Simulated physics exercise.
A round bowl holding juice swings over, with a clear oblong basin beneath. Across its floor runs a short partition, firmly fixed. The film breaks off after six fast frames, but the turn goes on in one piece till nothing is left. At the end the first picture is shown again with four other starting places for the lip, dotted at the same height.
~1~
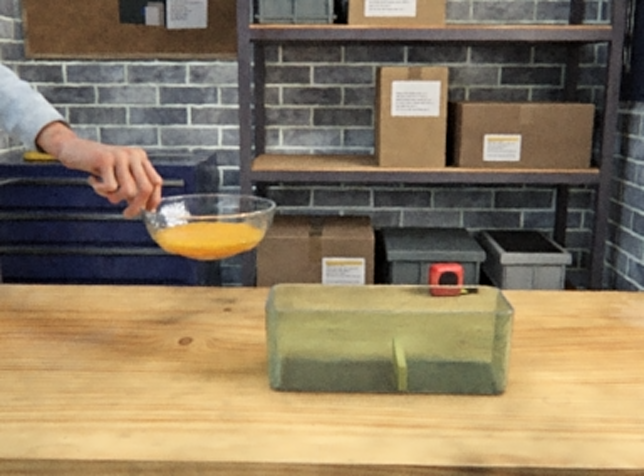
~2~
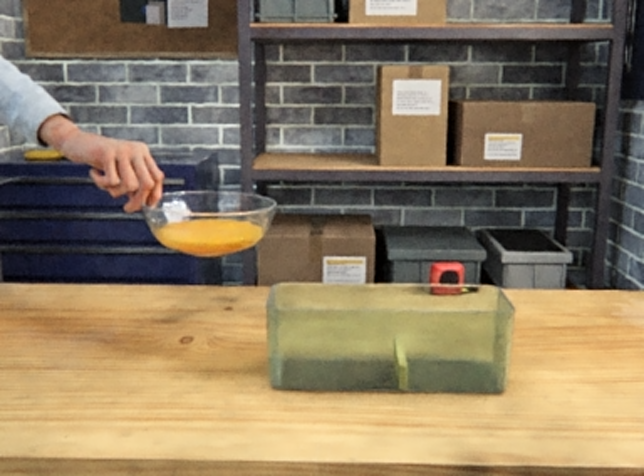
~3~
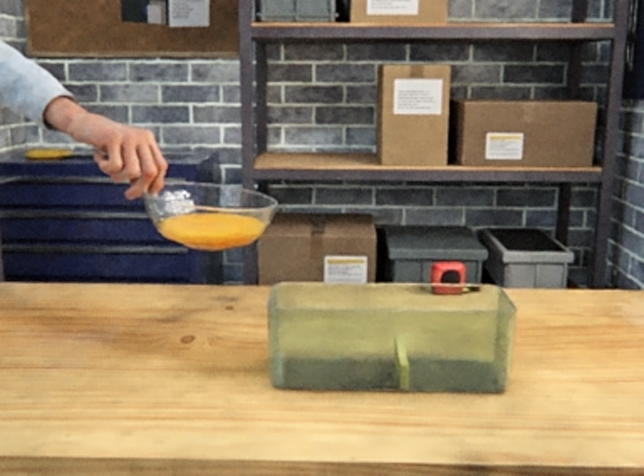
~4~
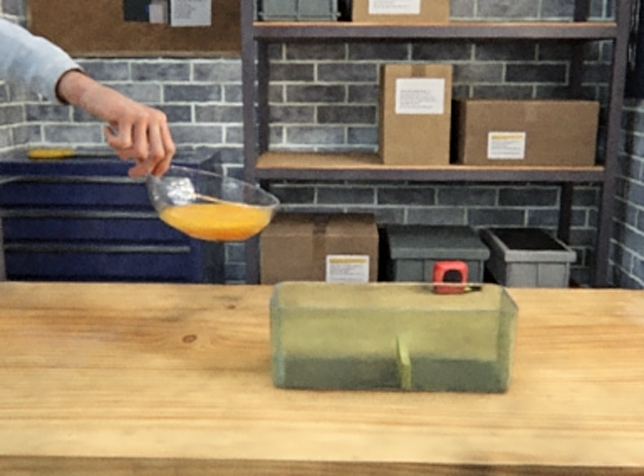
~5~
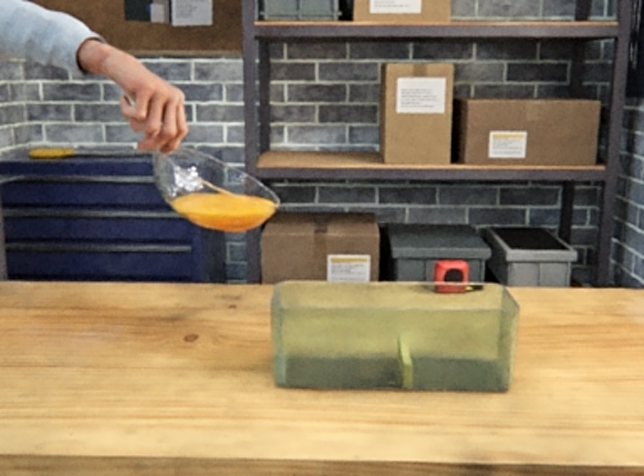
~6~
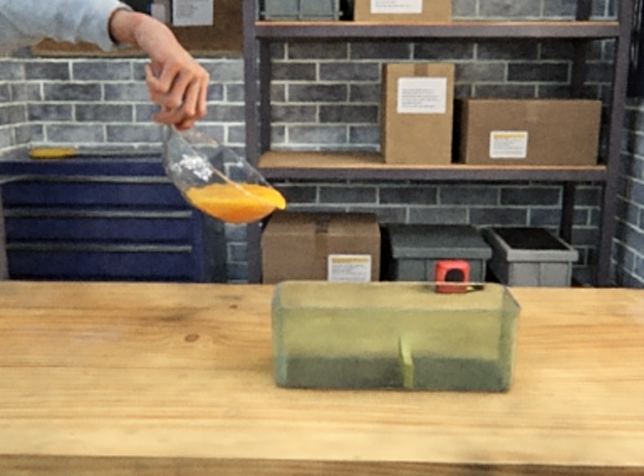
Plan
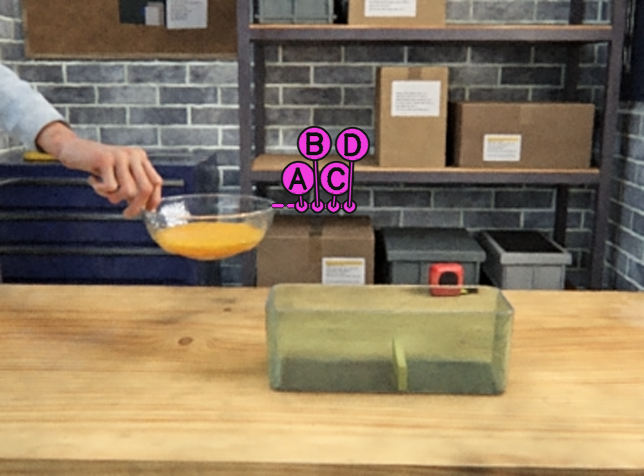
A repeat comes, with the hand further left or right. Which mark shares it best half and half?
Spot C.
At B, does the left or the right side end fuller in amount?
More ends on the left.
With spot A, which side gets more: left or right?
More ends on the left.
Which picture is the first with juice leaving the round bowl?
In picture 6.
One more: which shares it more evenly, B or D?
Here it is spot D.
In magenta, A at (301, 205); B at (317, 206); C at (333, 206); D at (349, 206).
If A is chosen, about 89 % ends left of the wall and 10 % right of it.
If B is chosen, about 93 % ends left of the wall and 6 % right of it.
If C is chosen, about 48 % ends left of the wall and 50 % right of it.
If D is chosen, about 17 % ends left of the wall and 82 % right of it.
